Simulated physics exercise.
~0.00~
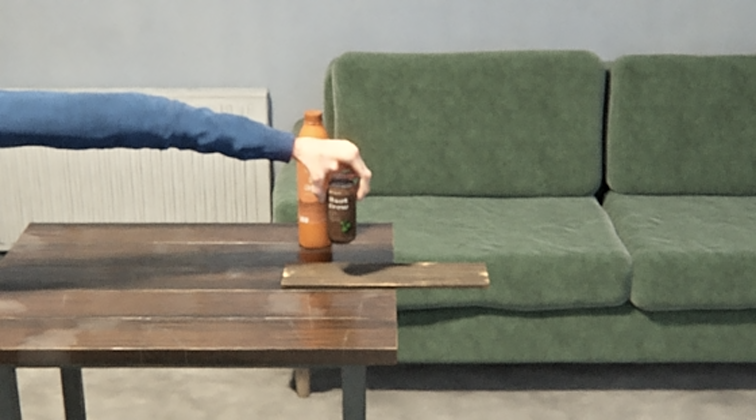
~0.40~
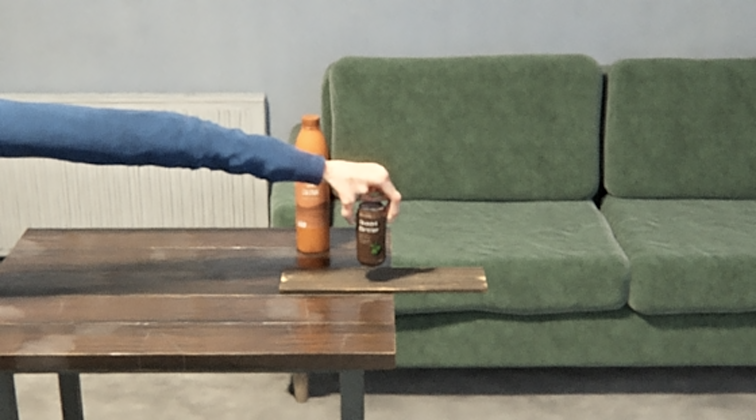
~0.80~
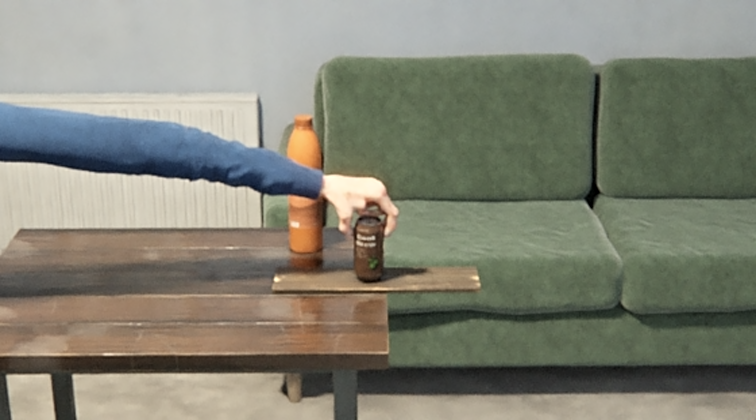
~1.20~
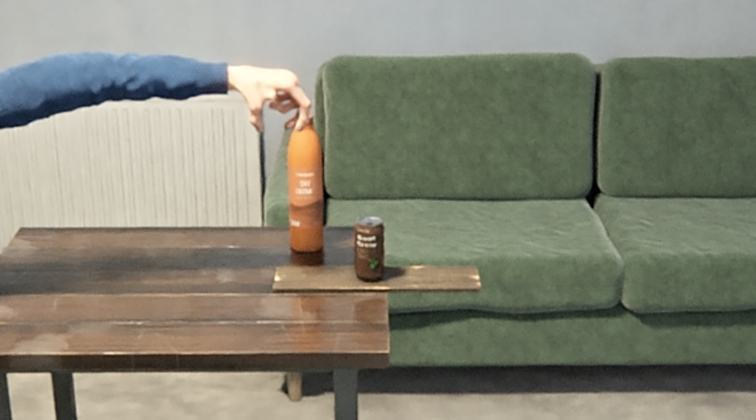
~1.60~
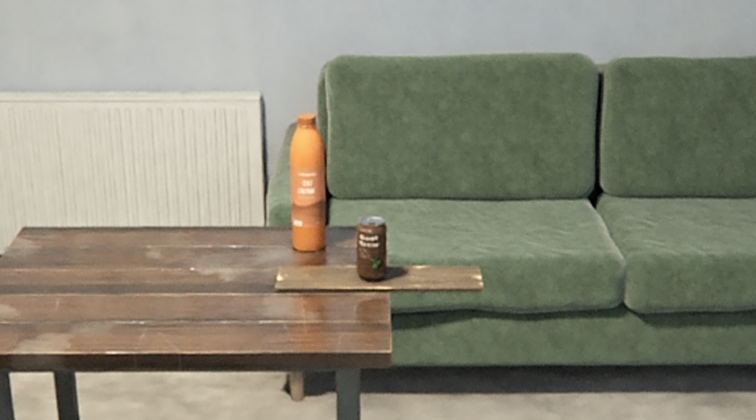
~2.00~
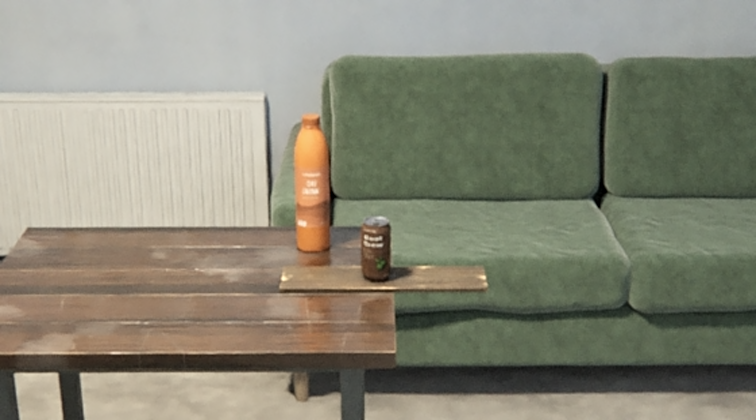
To begin with, a blue-sleeved arm reaches in from the left over a wooden table, holding a brown can upright above a board that juts past the table's right edge, near an orange bottle and in front of a green sofa. The hand moves the can slightly right and down, then lowers it onto the board near the table's edge. The fingers let go, and the hand draws back to the left, passing by the top of the bottle. With the arm gone, the can stays upright and the board keeps its balance, while the bottle still stands in its place.
